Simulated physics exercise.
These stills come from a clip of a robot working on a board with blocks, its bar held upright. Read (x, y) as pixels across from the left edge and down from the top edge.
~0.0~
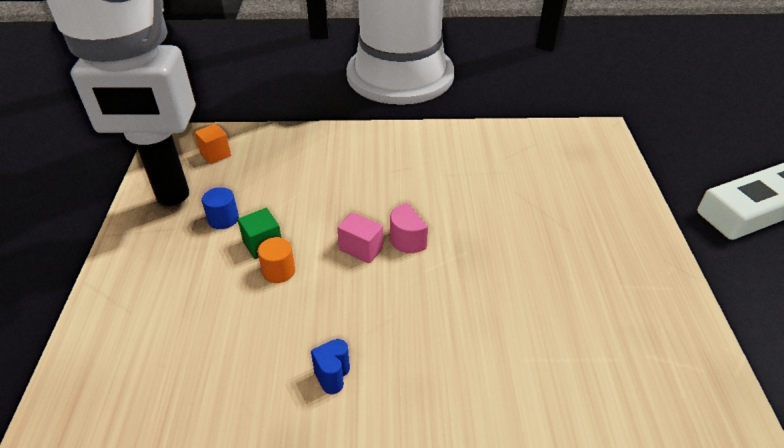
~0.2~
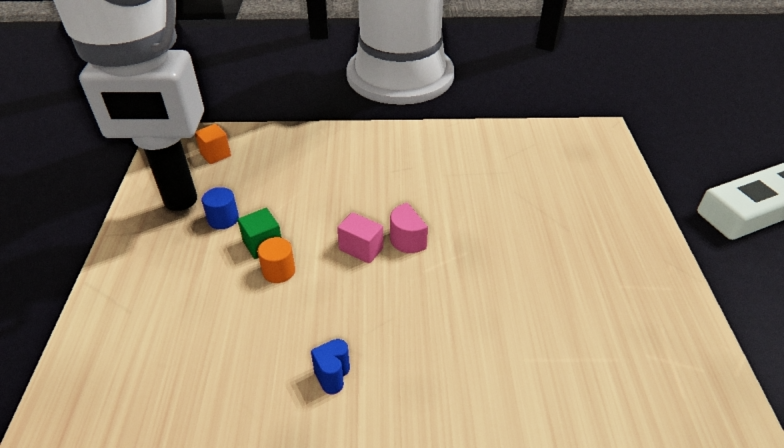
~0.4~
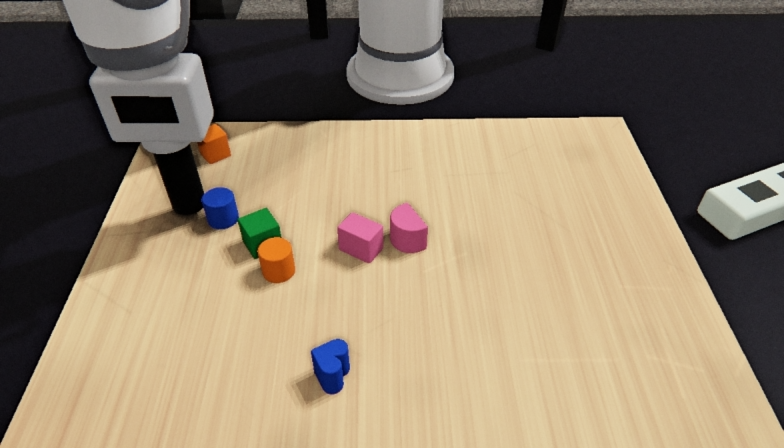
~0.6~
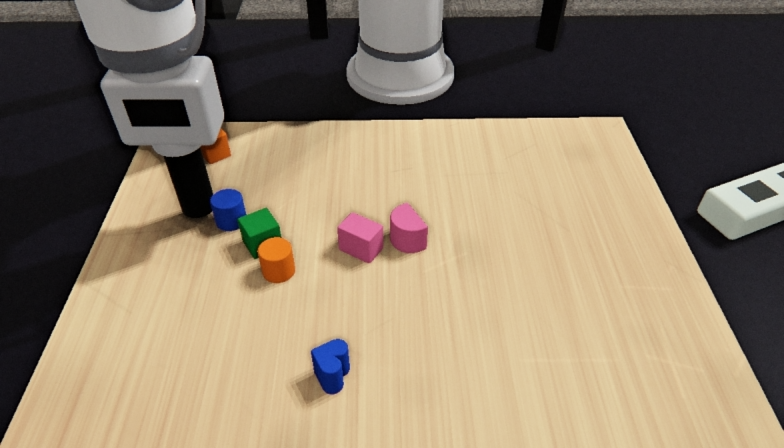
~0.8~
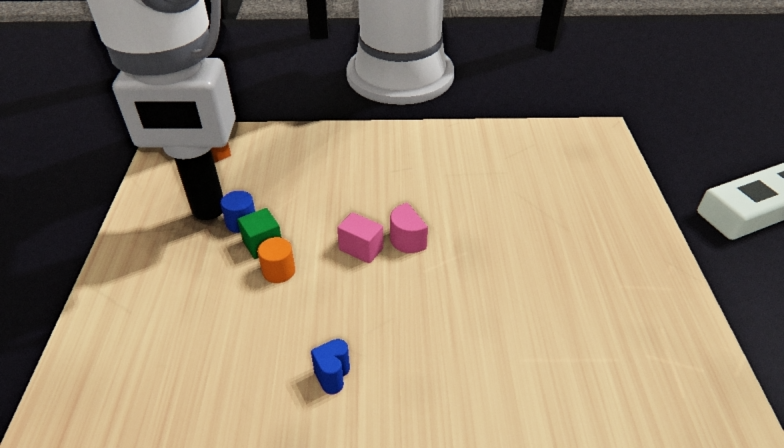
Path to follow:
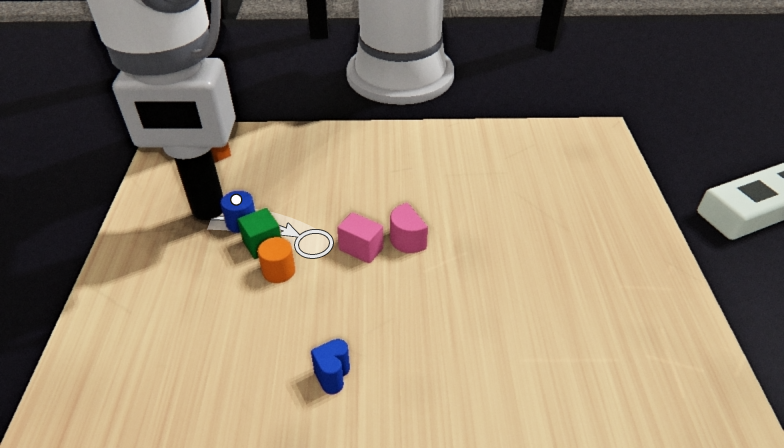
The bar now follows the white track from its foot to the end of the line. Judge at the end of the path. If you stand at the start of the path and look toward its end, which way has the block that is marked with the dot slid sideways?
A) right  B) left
The correct letter is B.
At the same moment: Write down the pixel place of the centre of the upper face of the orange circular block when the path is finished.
Located at (272, 266).
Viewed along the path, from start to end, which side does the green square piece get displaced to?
The shift goes right.
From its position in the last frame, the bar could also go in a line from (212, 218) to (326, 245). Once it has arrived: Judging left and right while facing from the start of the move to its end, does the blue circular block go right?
No
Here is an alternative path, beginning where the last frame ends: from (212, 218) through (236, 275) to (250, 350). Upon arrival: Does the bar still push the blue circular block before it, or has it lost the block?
I'd say the blue circular block has slipped off and sits beside or behind the bar.
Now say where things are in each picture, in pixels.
The first frame shows lower end of the bar at (173, 195), tops of blocks, blue circular block at (217, 196), green square piece at (258, 221), orange circular block at (275, 248), pink oblong at (360, 226).
The second frame shows bar at (181, 200), blocks as before.
The third frame shows bar at (190, 204), blocks as before.
The fourth frame shows bar at (199, 207), blue circular block at (226, 198).
The fifth frame shows bar at (209, 209), blue circular block at (236, 200), green square piece at (258, 221), orange circular block at (275, 248), pink oblong at (360, 226).
The drawn path runs from (212, 218) via (249, 220) and (283, 229), ending at (314, 244); the dot is on the blue circular block.
The first path, step by step. One third of the way, bar at (249, 212); blue circular block at (277, 203); green square piece at (266, 226), turned 30° clockwise.
Two thirds of the way, bar at (282, 220); blue circular block at (313, 207); green square piece at (271, 230), turned 40° clockwise; orange circular block at (275, 256).
At the end, bar at (313, 235); blue circular block at (342, 210); green square piece at (281, 238), turned 65° clockwise; orange circular block at (272, 266); pink oblong at (368, 227), turned 25° clockwise.
